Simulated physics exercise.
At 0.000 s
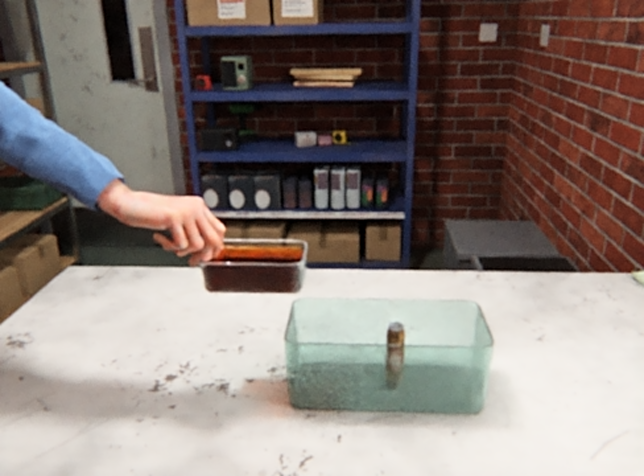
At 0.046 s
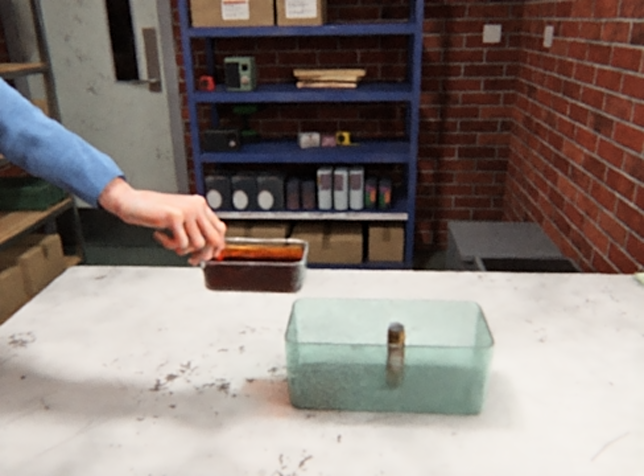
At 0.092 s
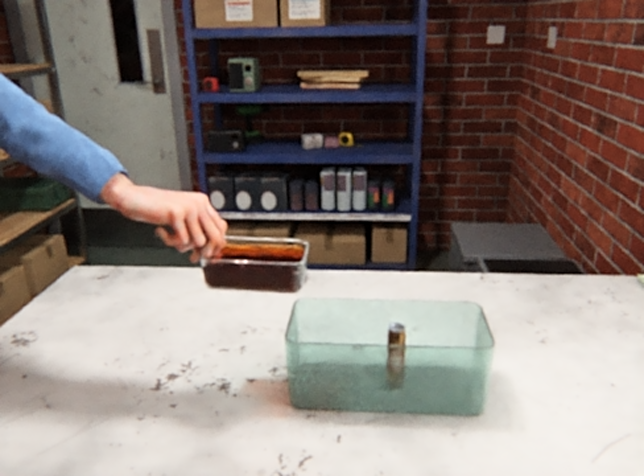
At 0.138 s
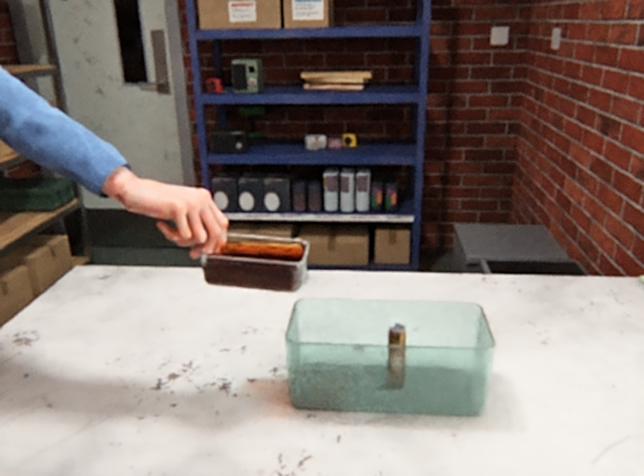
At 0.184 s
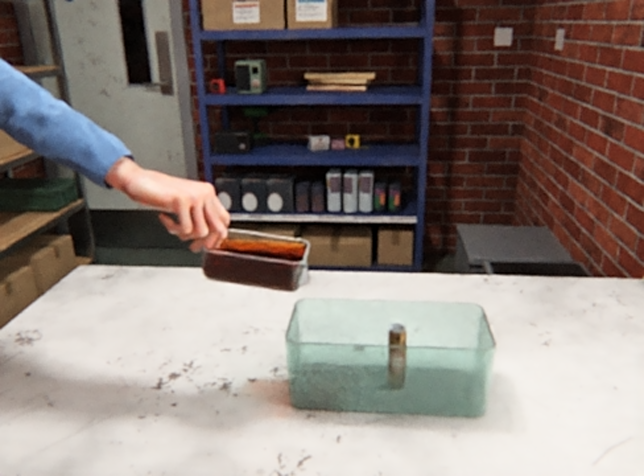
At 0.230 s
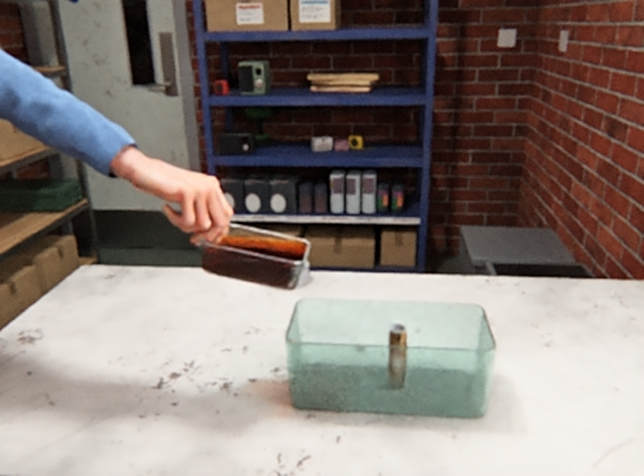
A hand gradually tilting a small oblong tub of dark reddish-brown liquid rightwards above a table, beside a larger translucent green basin.
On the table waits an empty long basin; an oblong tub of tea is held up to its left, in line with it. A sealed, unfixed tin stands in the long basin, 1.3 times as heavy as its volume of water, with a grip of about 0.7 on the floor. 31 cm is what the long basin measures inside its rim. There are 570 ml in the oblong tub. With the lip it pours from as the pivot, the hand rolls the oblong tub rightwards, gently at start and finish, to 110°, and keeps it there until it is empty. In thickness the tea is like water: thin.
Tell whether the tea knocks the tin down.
It stands firm.
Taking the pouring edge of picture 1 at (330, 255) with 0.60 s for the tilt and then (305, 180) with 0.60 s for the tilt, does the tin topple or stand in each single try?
Trial 1 - tin stays standing; trial 2 - tin stays standing.
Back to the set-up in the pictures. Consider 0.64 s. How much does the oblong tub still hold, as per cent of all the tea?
At that time about 26 in a hundred parts are still held.
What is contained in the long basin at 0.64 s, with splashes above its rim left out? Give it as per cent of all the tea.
Around 22%.
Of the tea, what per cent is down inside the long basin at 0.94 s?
Around 88 in a hundred.
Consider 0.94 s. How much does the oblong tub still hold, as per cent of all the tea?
Some 2 per cent.
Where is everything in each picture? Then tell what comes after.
In the first frame, it leans 0°; its right rim is at (305, 253); the tea meets the walls at (209, 255) and (304, 256); the long basin's rim runs from (289, 320) to (486, 323); the tin's top is at (396, 329).
In the second frame, it leans 0°; its right rim is at (305, 253); the tea meets the walls at (210, 254) and (304, 256).
In the third frame, it leans 2°; its right rim is at (306, 253); the tea meets the walls at (210, 253) and (305, 254).
In the fourth frame, it leans 4°; its right rim is at (306, 253); the tea meets the walls at (210, 250) and (305, 253).
In the fifth frame, it leans 8°; its right rim is at (306, 253); the tea meets the walls at (211, 247) and (306, 251).
In the sixth frame, it leans 12°; its right rim is at (307, 254); the tea meets the walls at (211, 243) and (306, 249).
By 0.64 s the tilt is 70° and 26 per cent is still to pour; the tin stands where it began.
By 0.94 s the tilt is 105° and 2 per cent is still to pour; the tin stands where it began.
By 1.25 s the tilt is 110° and 0 per cent is still to pour; the tin stands where it began.
By 1.59 s the tilt is 110° and 0 per cent is still to pour; the tin stands where it began.
At rest the tin stands where it began.
